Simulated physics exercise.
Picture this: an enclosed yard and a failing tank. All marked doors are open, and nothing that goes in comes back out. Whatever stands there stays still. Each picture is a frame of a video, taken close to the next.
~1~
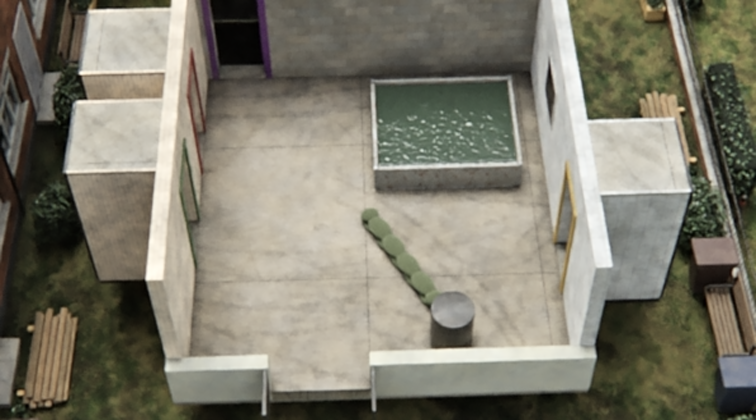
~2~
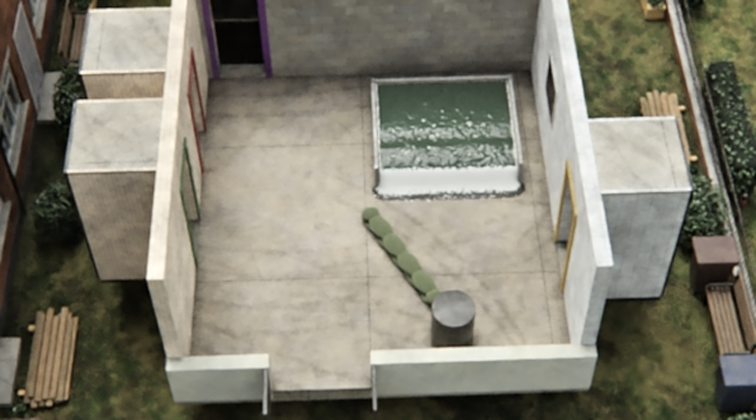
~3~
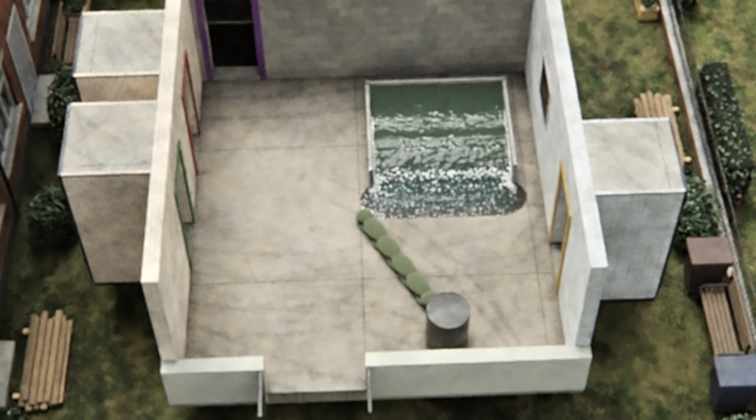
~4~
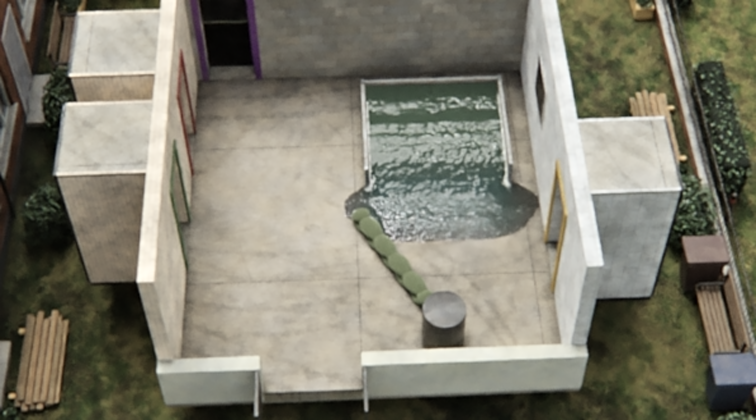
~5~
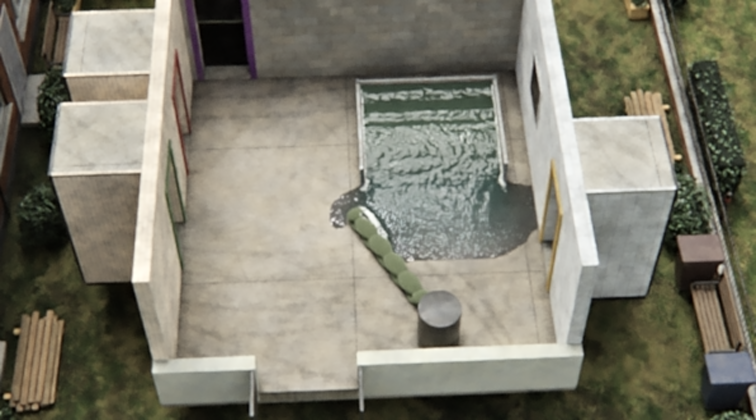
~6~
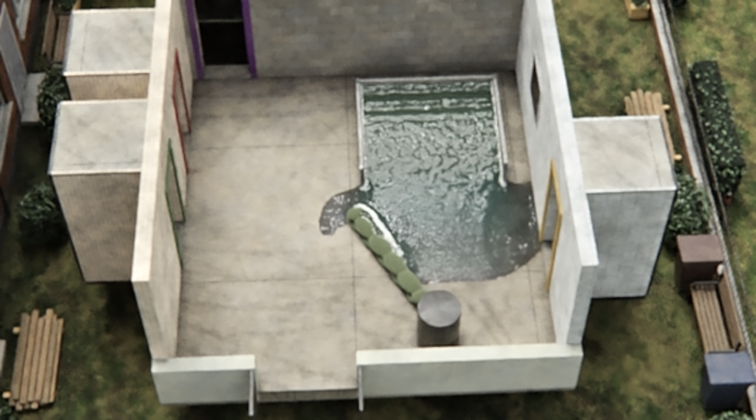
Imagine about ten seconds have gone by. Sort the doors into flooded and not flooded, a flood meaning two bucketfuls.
Sorted: Purple door - not flooded; green door - not flooded; yellow door - flooded; red door - not flooded.
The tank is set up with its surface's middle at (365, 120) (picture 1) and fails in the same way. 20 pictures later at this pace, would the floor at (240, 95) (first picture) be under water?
Point status: Unsoaked.
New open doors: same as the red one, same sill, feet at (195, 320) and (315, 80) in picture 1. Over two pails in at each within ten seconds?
As listed, these two doors: Breaks the limit, remains within bounds.
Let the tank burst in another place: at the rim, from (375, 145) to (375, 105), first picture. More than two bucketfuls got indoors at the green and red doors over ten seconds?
Green: Above the mark; red: Above the mark.
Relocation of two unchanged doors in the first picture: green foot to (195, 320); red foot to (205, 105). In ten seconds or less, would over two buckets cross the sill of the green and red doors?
What happens next: The green one overflows, and the red one falls below the limit.
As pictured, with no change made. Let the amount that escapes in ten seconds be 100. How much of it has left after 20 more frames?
My estimate is roughly 15 percent.
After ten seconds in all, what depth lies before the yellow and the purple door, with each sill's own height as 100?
I reckon it's around 120 and then 50 per cent.
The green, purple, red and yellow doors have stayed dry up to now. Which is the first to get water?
The one in yellow.
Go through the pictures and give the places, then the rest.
The first frame shows still water in the open tank at (444, 125).
In the second frame, the front is at (519, 190), out from the gap at (448, 179).
In the third frame, water pours out at (442, 181) and has run to (521, 199).
In the fourth frame, the front is at (526, 214), out from the gap at (438, 181).
In the fifth frame, the front is at (532, 224), out from the gap at (433, 180).
In the sixth frame, the front is at (507, 269), out from the gap at (433, 180).
A moment on, water covers 25 % of the floor; the purple door not reached, the green door not reached, the yellow door wet at the sill, nothing in, the red door not reached.
Next, water covers 30 % of the floor; the purple door not reached, the green door not reached, the yellow door under two buckets in, the red door not reached.
Then, water covers 40 % of the floor; the purple door not reached, the green door wet at the sill, nothing in, the yellow door over two buckets in, the red door not reached.
Later, water covers 60 % of the floor; the purple door not reached, the green door wet at the sill, nothing in, the yellow door far over two buckets in, the red door wet at the sill, nothing in.
In the end, water covers 90 % of the floor; the purple door wet at the sill, nothing in, the green door under two buckets in, the yellow door far over two buckets in, the red door wet at the sill, nothing in.
